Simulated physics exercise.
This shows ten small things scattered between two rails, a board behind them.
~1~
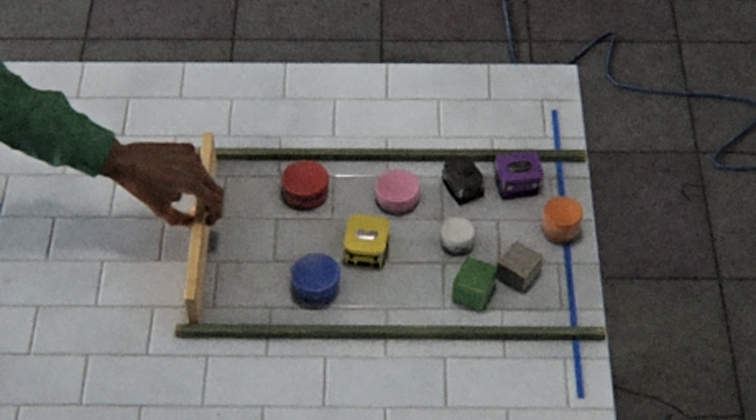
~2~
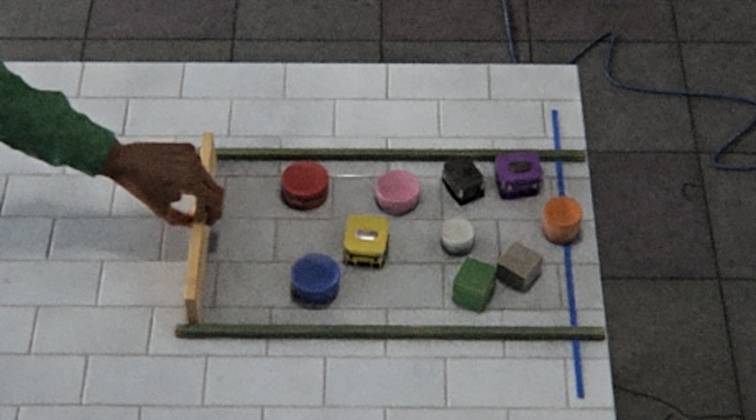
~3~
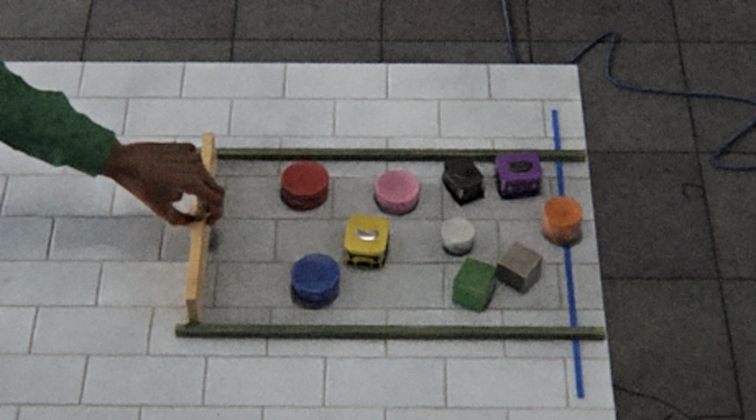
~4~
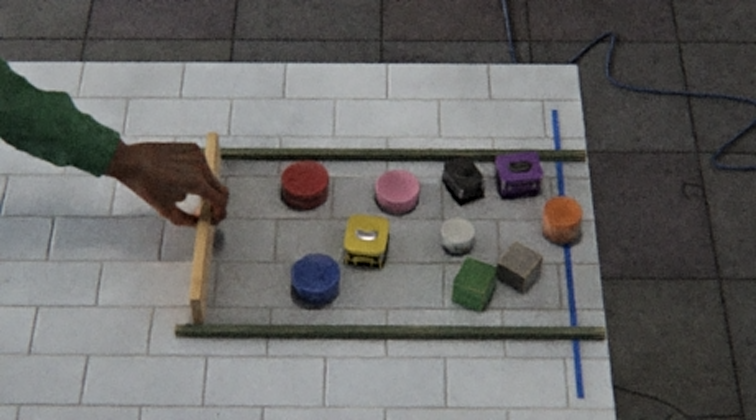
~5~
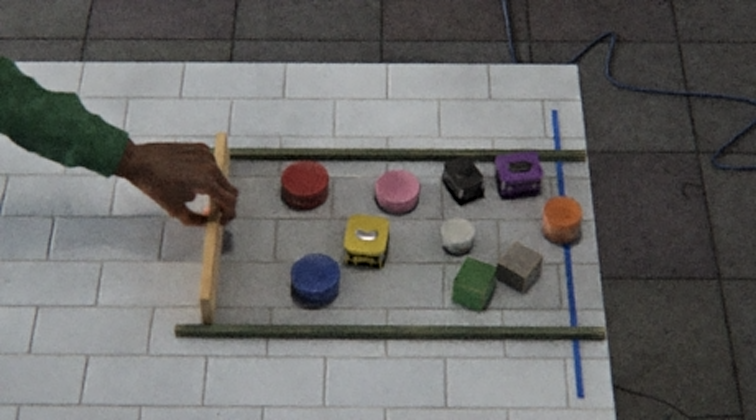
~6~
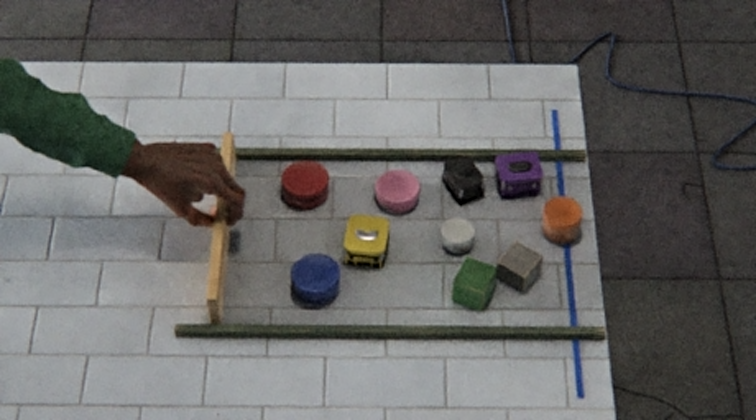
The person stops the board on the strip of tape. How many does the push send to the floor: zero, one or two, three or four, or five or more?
In the end the number that fall off is five or more.
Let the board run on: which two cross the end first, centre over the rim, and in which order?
Earliest first: The purple case, the orange pot.
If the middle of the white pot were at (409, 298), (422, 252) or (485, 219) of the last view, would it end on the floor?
The white pot is kept; goes over; falls.
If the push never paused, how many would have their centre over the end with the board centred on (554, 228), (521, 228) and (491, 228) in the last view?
Place by place, 6, 2 and 0.
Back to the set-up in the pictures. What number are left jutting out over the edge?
4 of them.
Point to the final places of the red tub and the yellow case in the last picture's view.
The red tub stops around (585, 175); the yellow case around (588, 240).
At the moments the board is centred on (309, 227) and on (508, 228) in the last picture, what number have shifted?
2 and 10.
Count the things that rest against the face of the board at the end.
The number is 4.
Soon after, none off yet; orange pot at rest near (562, 221); purple case at rest near (519, 175); grey block at rest near (519, 266).
At rest, the number that fall off is five or more; fallen, pink tin, white pot, black case, grey block, purple case and orange pot.
